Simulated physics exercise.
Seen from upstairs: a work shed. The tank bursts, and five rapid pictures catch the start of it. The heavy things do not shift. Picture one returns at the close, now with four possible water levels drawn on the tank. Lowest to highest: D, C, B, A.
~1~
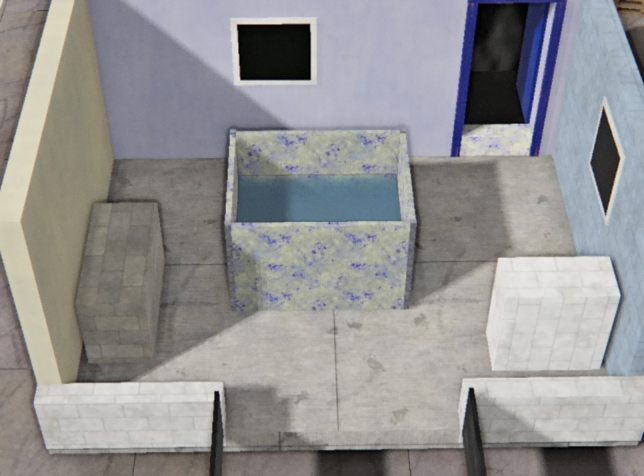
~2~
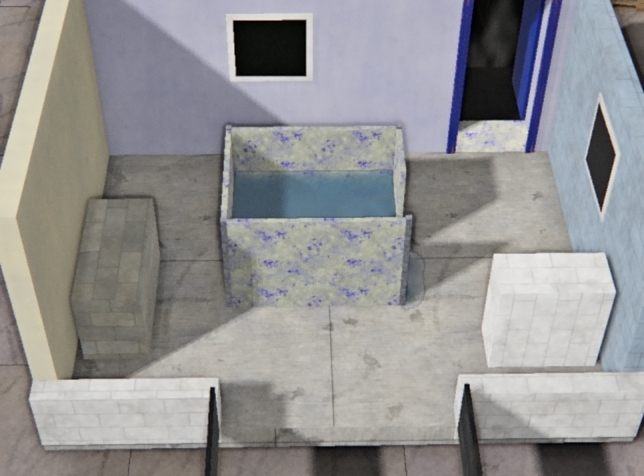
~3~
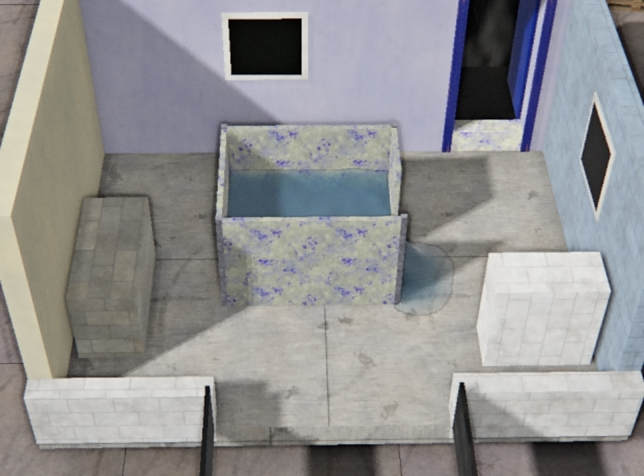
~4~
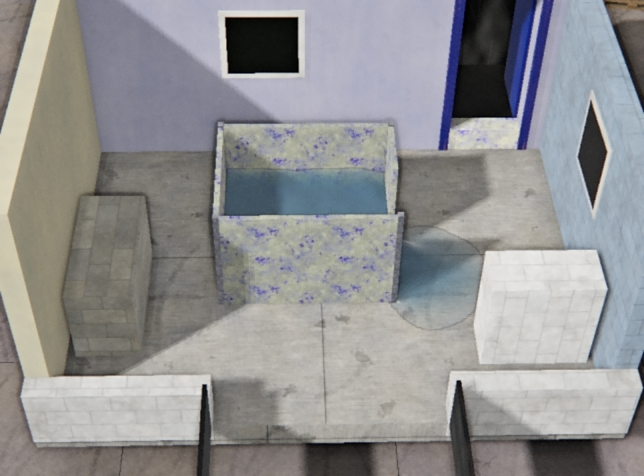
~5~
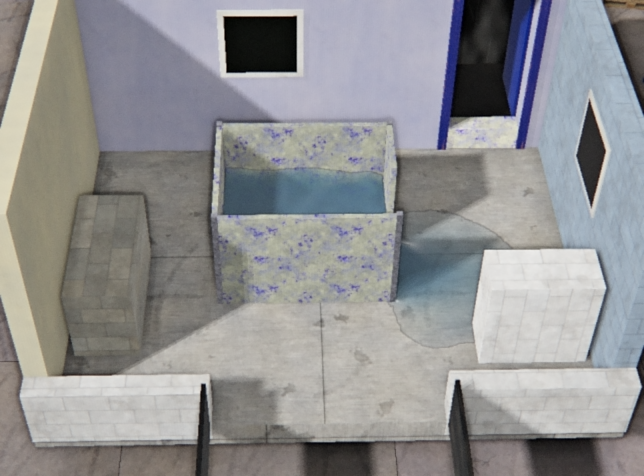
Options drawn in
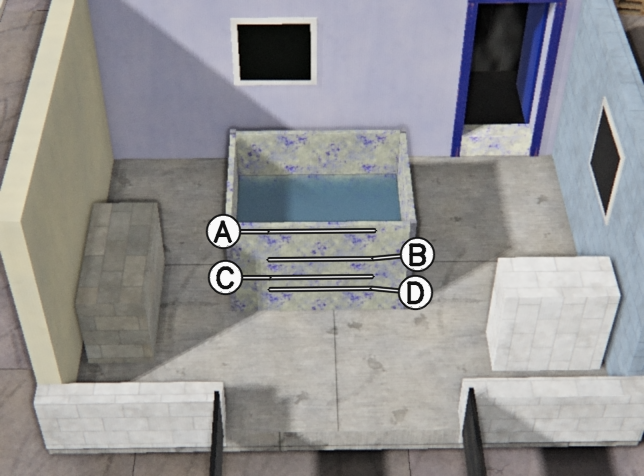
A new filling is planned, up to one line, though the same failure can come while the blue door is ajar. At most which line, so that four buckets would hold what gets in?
B is the one.
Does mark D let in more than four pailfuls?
No, that is safe.
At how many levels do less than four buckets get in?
Three of them.
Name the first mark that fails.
A.
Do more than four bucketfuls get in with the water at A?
Yes.
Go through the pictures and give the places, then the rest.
The first picture shows water in the tank at rest, its middle at (319, 216); foot of the blue doorway at (494, 155); open gate at (343, 377).
In the second picture, water covers 1 % of the ground, its front hidden from here.
The third picture shows front seen at (443, 258), 3 % of the ground wet.
The fourth picture shows front seen at (453, 241), 7 % of the ground wet.
The fifth picture shows front seen at (455, 334), 13 % of the ground wet.
On the marked copy, A at (321, 231); B at (321, 259); C at (320, 277); D at (320, 288); from the bottom up D, C, B, A.
If A is chosen, about 11 bucketfuls get in.
If B is chosen, a splash gets over, under a bucket.
If C is chosen, nothing gets over.
If D is chosen, nothing gets over.
